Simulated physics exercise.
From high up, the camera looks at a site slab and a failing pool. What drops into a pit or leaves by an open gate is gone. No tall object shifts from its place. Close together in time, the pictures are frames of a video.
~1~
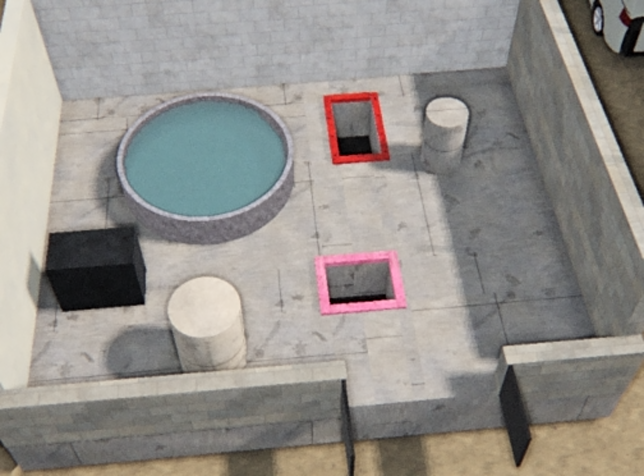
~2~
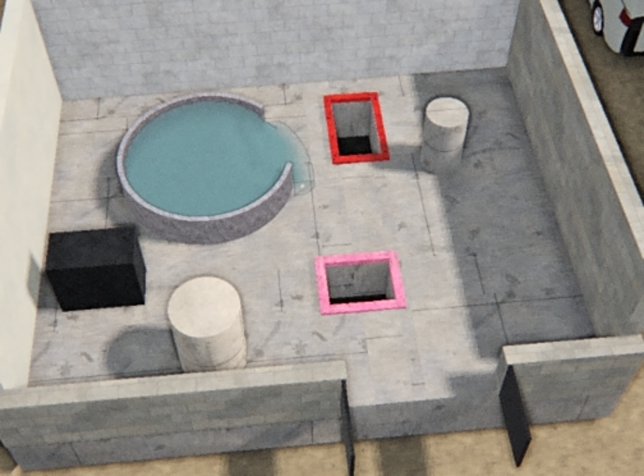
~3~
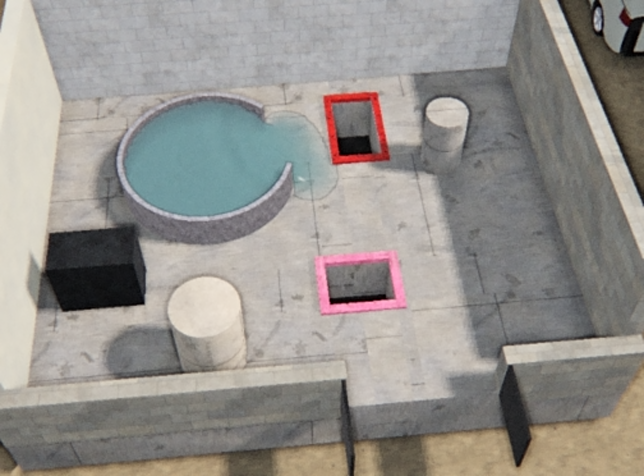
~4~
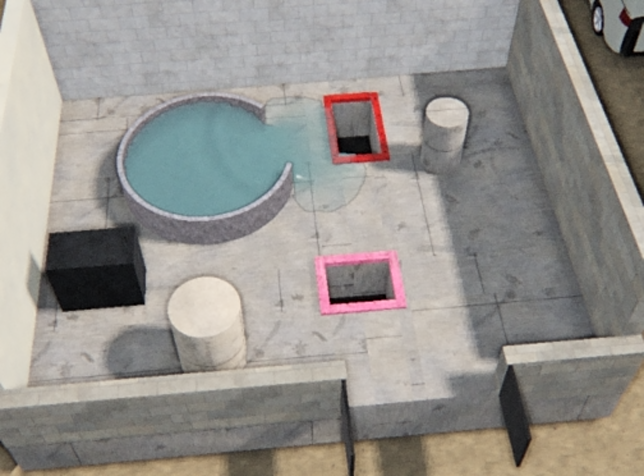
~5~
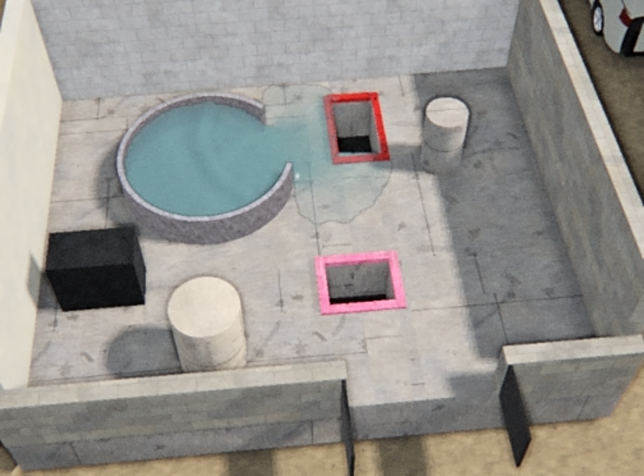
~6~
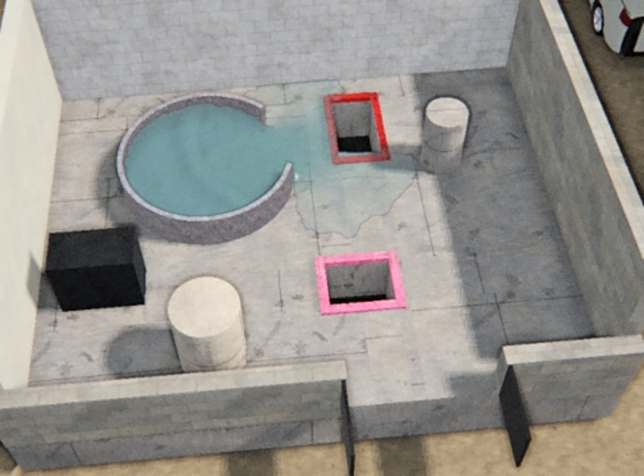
At first, a round pool of still blue-green water sits on a walled slab near a black block, two pale cylinders, and red-rimmed and pink-rimmed pits. Then a gap opens in the pool's right side, and water pours out, spreading thinly rightward across the slab and around the red-rimmed pit.
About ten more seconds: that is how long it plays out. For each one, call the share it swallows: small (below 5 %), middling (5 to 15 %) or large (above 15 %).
Calls: Gate - small; red pit - large; pink pit - small.
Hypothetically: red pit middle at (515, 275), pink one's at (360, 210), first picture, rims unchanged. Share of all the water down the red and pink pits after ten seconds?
Of the total, the red pit holds 10 per cent and the pink pit 2 per cent.
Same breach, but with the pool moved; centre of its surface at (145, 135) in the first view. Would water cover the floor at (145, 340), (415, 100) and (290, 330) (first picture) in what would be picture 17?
Spot one unwetted, spot two wetted, spot three unwetted.
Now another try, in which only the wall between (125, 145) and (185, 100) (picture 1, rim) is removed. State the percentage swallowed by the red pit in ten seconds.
Per cent to red: 4.
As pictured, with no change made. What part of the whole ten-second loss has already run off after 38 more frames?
I'd put it near 85 in a hundred.
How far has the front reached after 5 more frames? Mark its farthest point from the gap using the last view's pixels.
Point: (492, 189) in the last picture's pixels.
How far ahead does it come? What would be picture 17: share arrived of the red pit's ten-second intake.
My estimate: Close to 50 per cent.
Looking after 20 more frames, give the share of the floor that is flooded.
Around 40 percent of it.
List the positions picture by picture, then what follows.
The first picture shows still water in the pool at (206, 157).
In the second picture, water pours out at (285, 150) and has run to a hidden place.
In the third picture, water pours out at (285, 152) and has run to (328, 187).
In the fourth picture, the front is at (321, 105), out from the gap at (285, 152).
In the fifth picture, water pours out at (285, 152) and has run to (326, 92).
In the sixth picture, the front is at (410, 171), out from the gap at (285, 152).
A moment on, water covers 15 % of the floor; the gate 0 %, the red pit 8 %, the pink pit 0 %.
Next, water covers 25 % of the floor; the gate 0 %, the red pit 16 %, the pink pit 0 %.
Then, water covers 40 % of the floor; the gate 0 %, the red pit 24 %, the pink pit 0 %.
Later, water covers 60 % of the floor; the gate 0 %, the red pit 30 %, the pink pit 0 %.
In the end, water covers 80 % of the floor; the gate 3 %, the red pit 33 %, the pink pit 0 %.
